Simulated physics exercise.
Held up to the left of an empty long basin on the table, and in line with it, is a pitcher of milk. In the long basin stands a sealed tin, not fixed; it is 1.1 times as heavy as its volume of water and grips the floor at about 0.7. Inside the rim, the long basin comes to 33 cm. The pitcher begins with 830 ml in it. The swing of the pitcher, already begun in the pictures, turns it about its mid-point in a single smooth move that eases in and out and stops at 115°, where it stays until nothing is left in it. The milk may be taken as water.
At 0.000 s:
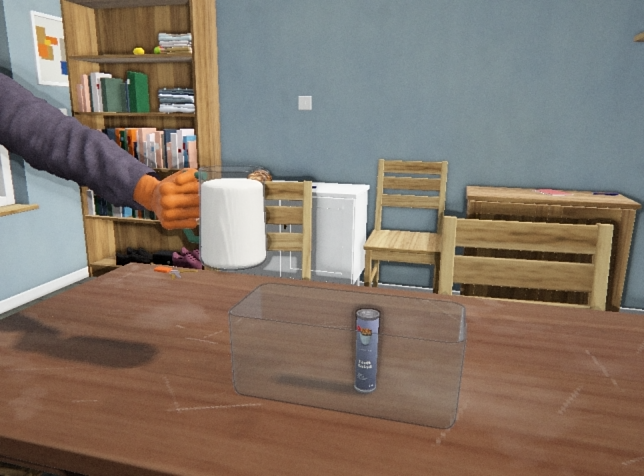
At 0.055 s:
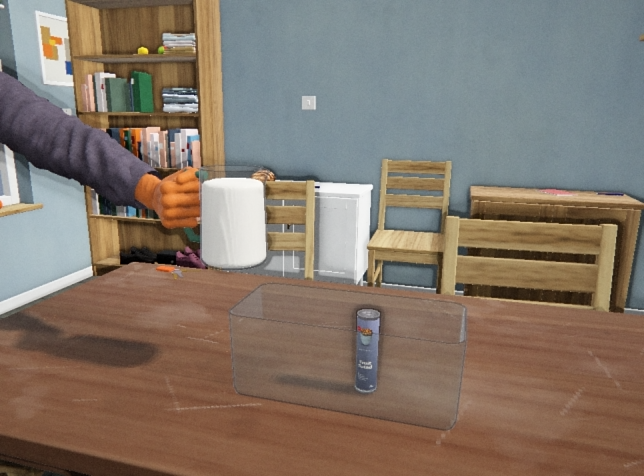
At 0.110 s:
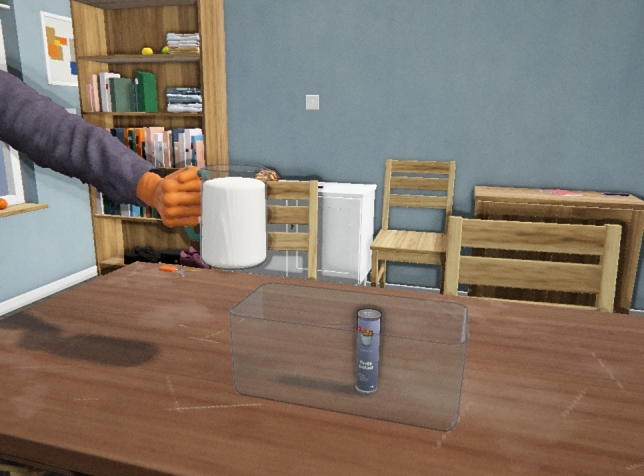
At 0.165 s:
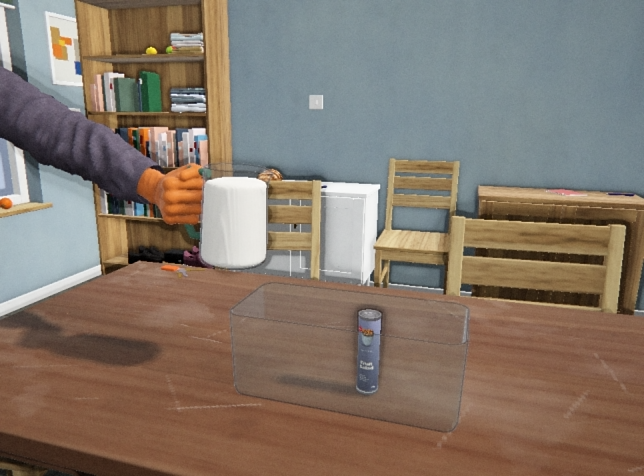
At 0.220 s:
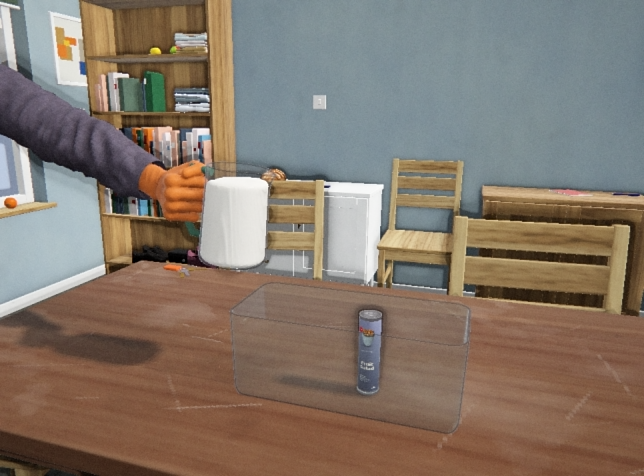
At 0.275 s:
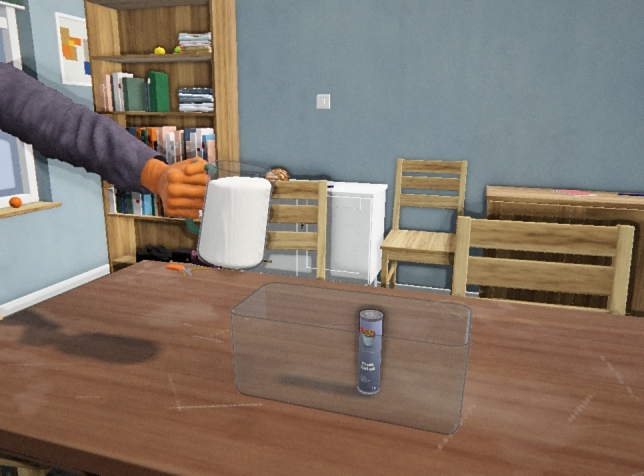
At first, an orange hand holds a white pitcher upright above a wooden table, to the left of a long clear basin with a small blue-grey tin standing by it. The background shifts slightly rightward, and then the hand tilts the pitcher a little to the right.
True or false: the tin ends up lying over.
False.
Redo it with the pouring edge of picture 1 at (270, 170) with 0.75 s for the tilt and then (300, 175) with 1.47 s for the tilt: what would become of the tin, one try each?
Trial 1 - tin stays standing; trial 2 - tin tips.
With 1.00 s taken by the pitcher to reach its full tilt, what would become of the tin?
Result: Tin upright.
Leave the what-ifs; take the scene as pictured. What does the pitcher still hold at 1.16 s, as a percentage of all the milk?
About 38 % is still there.
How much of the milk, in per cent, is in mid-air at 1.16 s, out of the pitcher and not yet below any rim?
I'd say some 18 per cent is in the air.
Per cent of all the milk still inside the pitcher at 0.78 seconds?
Around 90 percent.
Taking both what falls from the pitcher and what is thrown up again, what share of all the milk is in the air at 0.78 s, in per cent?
At that moment, about 9 percent.
By 0.78 s the tilt is 64° and 89 per cent is still to pour; the tin stands where it began.
By 1.16 s the tilt is 103° and 38 per cent is still to pour; the tin stands where it began.
By 1.55 s the tilt is 115° and 1 per cent is still to pour; the tin stands where it began.
By 1.97 s the tilt is 115° and 0 per cent is still to pour; the tin stands where it began.
At rest the tin stands where it began.
